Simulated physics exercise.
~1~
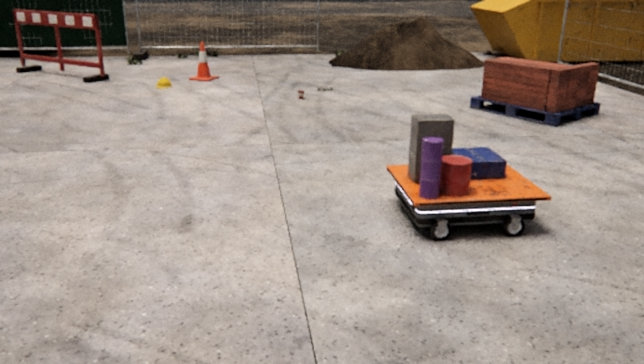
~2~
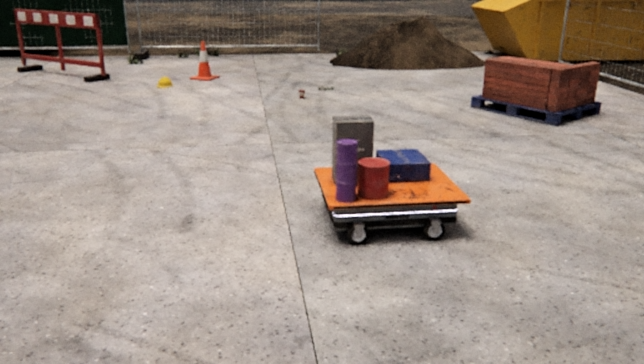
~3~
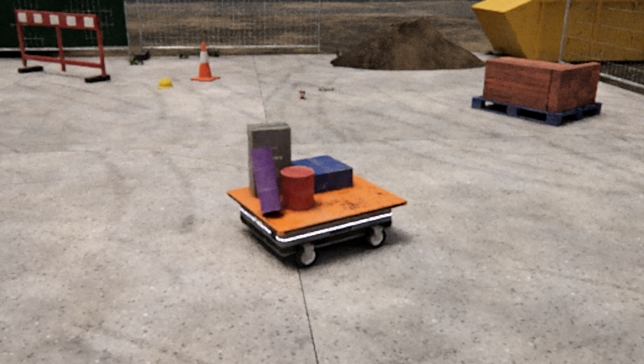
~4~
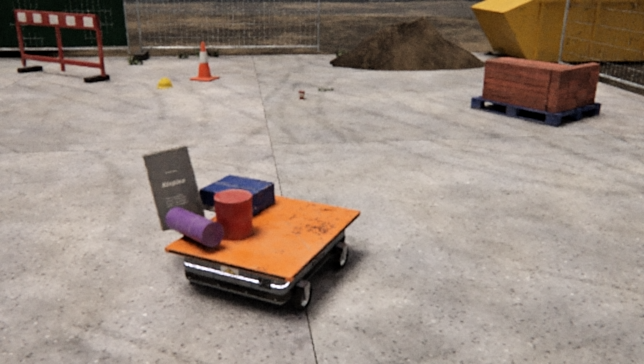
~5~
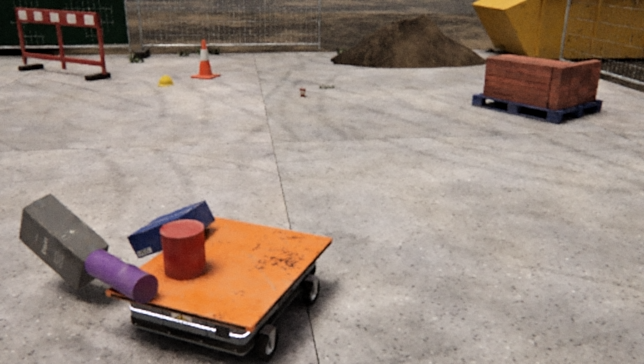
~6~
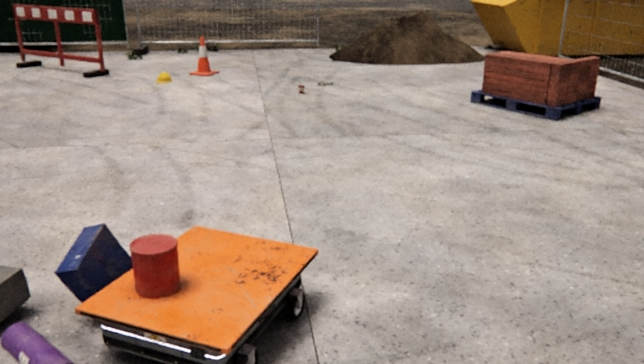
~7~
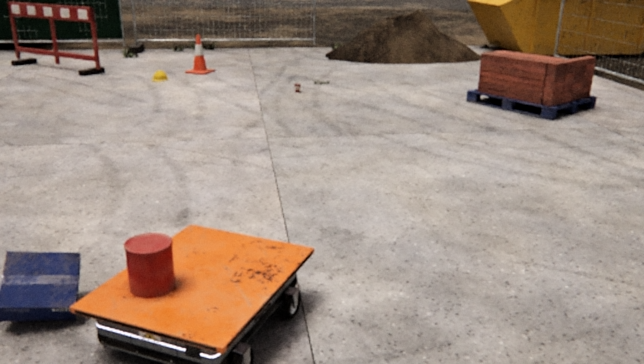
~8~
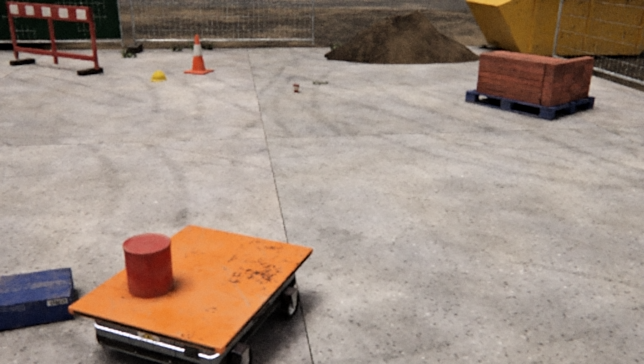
An orange-topped flat cart carrying a tall grey box, a purple canister, a red pail and a blue box rolls leftward across a concrete yard, seen from slightly above. Behind it are a barrier, a traffic cone, a dirt mound, and reddish blocks on a blue pallet. As the cart curves toward the viewer, the canister tips over and the grey box leans after it. The grey box and then the blue box tumble off the left side, followed by the canister. The cart stops at lower left with only the red pail upright aboard, the blue box lying beside it.
